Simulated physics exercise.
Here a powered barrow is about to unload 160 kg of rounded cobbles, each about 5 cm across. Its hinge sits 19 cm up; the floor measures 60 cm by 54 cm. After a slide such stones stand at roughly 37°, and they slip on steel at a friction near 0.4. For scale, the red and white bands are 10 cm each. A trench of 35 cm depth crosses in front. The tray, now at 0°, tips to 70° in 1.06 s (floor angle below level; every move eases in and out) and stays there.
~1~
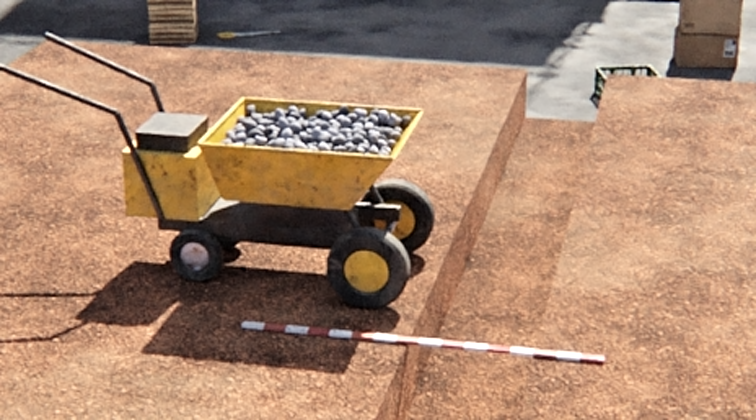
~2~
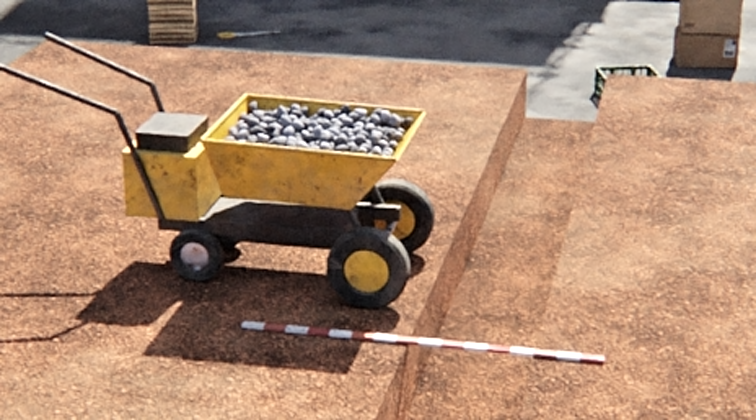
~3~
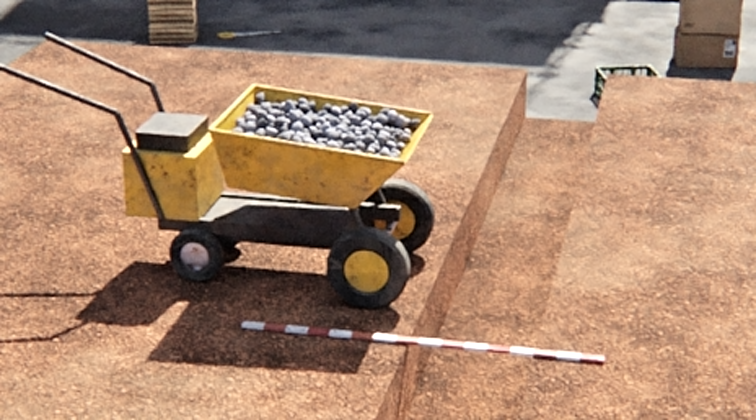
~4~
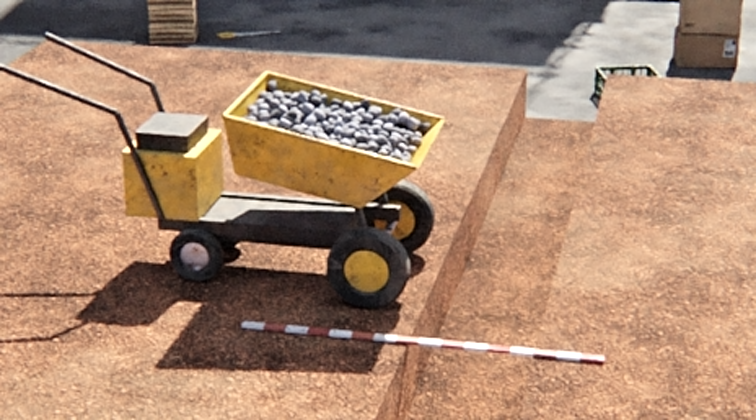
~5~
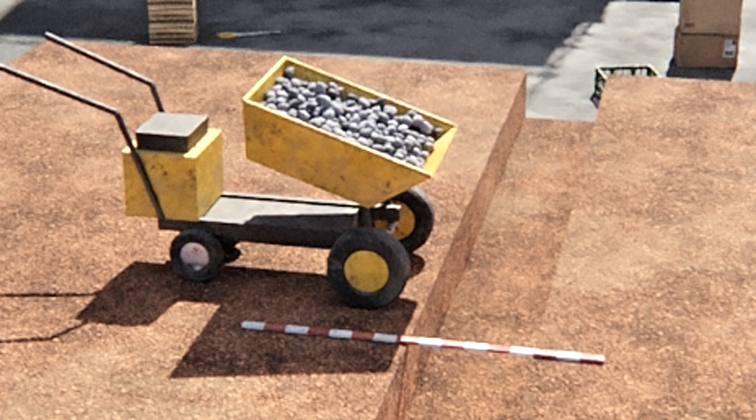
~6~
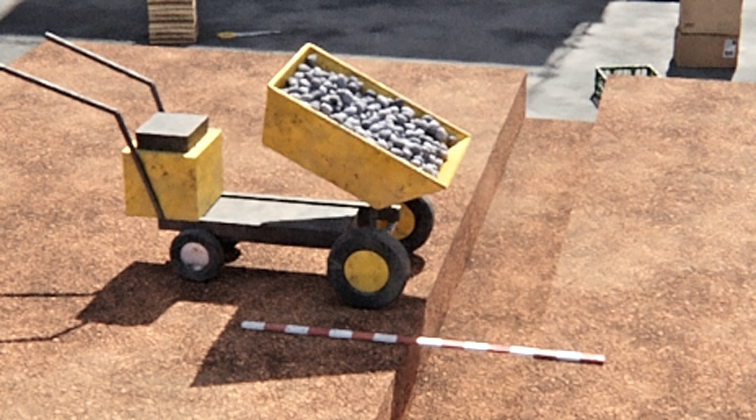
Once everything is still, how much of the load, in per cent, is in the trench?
Roughly 58 per cent ends in the trench.
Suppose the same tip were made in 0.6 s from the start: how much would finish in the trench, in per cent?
It would be near 35 per cent.
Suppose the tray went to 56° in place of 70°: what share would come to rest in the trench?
In that case some 40 per cent.
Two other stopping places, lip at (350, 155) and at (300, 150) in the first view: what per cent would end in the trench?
First some 95, then 100 per cent.
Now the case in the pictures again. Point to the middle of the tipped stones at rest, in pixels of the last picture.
Their middle is at about (542, 334).
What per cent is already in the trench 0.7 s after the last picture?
About 20 per cent by then.
Then, 0.4 s after the last picture the floor is at 59°, 100 % in the tray; the foremost stones are at (499, 208).
Then, 0.7 s after the last picture the floor is at 70°, 59 % in the tray, 22 % in the trench, 19 % past the trench; the foremost stones are at (601, 298).
Then, 1.1 s after the last picture the floor is at 70°, 24 % in the tray, 35 % in the trench, 41 % past the trench; the foremost stones are at (752, 311).
Then, 3.0 s after the last picture the floor is at 70°, 0 % in the tray, 58 % in the trench, 42 % past the trench; the foremost stones are past the picture's edge.
